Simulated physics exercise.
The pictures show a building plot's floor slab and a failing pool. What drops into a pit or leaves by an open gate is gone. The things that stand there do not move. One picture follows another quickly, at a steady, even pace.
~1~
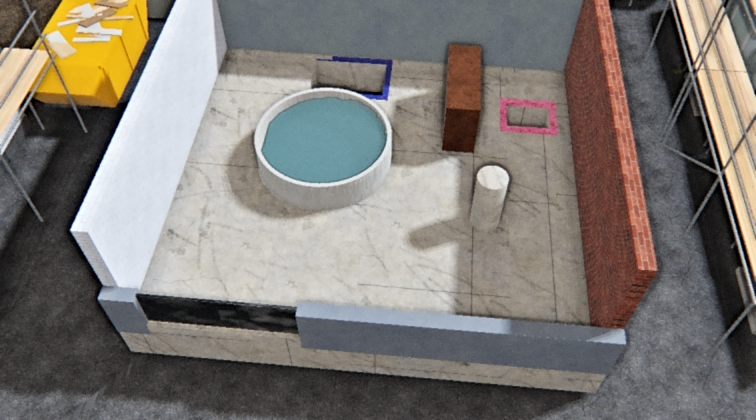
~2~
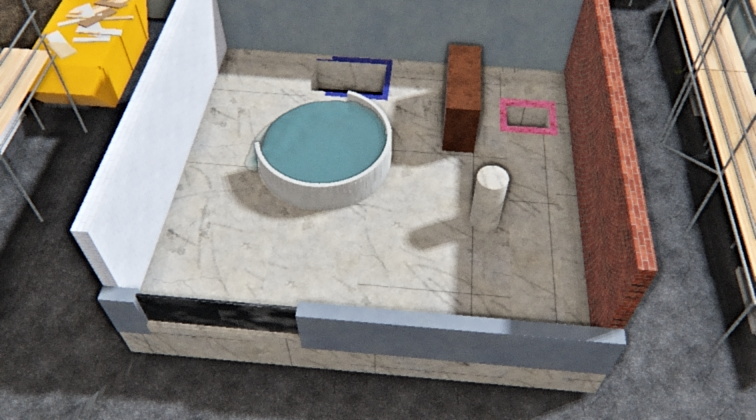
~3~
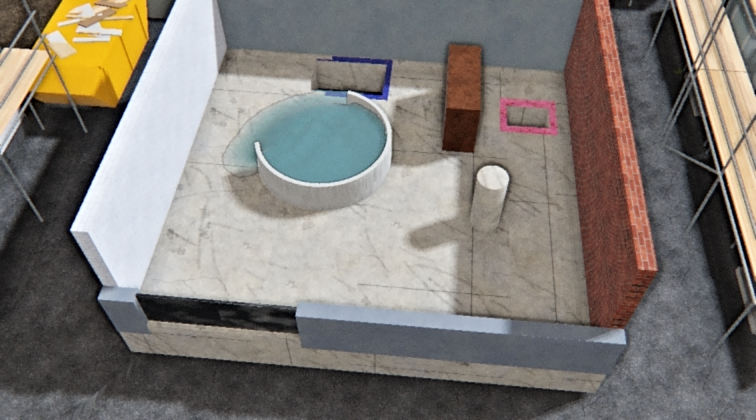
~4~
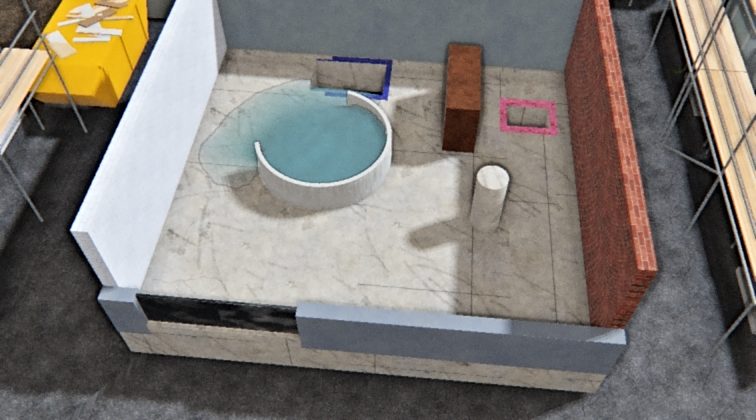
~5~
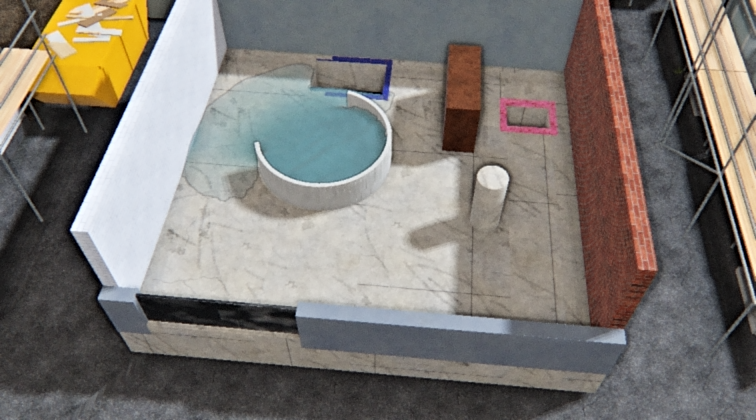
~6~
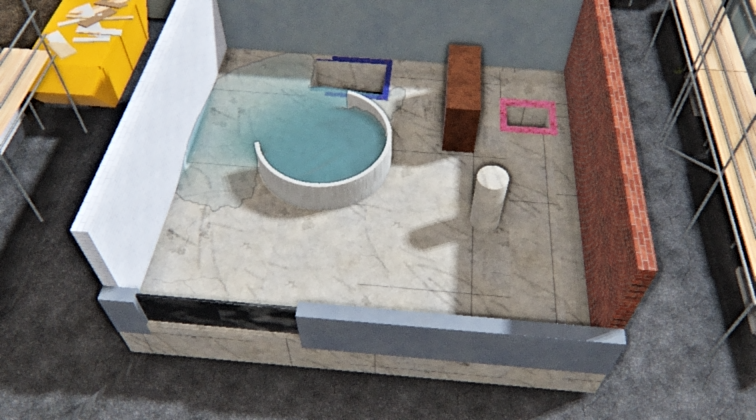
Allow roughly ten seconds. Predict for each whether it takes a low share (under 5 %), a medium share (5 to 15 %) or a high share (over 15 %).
Prediction: The gate takes a low share; the blue pit takes a high share; the pink pit takes a low share.
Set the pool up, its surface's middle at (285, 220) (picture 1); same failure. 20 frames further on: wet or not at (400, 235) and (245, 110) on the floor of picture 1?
I'd say the first one's left untouched and the second one's soaked.
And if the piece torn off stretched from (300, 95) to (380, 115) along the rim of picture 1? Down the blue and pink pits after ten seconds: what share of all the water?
Estimates in per cent: Blue 65, pink 4.
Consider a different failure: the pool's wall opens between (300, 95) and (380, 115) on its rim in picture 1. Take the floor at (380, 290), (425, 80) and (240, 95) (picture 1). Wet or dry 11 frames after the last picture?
In that order: Not flooded, awash, dry.
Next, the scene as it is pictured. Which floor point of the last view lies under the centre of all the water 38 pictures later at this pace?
I'd put my finger on (279, 165).
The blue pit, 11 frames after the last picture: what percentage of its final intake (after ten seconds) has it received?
My estimate: Close to 25 per cent.
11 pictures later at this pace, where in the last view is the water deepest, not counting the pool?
Deepest point: About (226, 52).
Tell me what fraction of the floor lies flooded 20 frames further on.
Estimate: Near 35 %.
A moment on, water covers 20 % of the floor; the gate 0 %, the blue pit 9 %, the pink pit 0 %.
Next, water covers 25 % of the floor; the gate 0 %, the blue pit 14 %, the pink pit 0 %.
Then, water covers 35 % of the floor; the gate 0 %, the blue pit 29 %, the pink pit 0 %.
Later, water covers 45 % of the floor; the gate 0 %, the blue pit 48 %, the pink pit 0 %.
In the end, water covers 70 % of the floor; the gate 0 %, the blue pit 57 %, the pink pit 0 %.
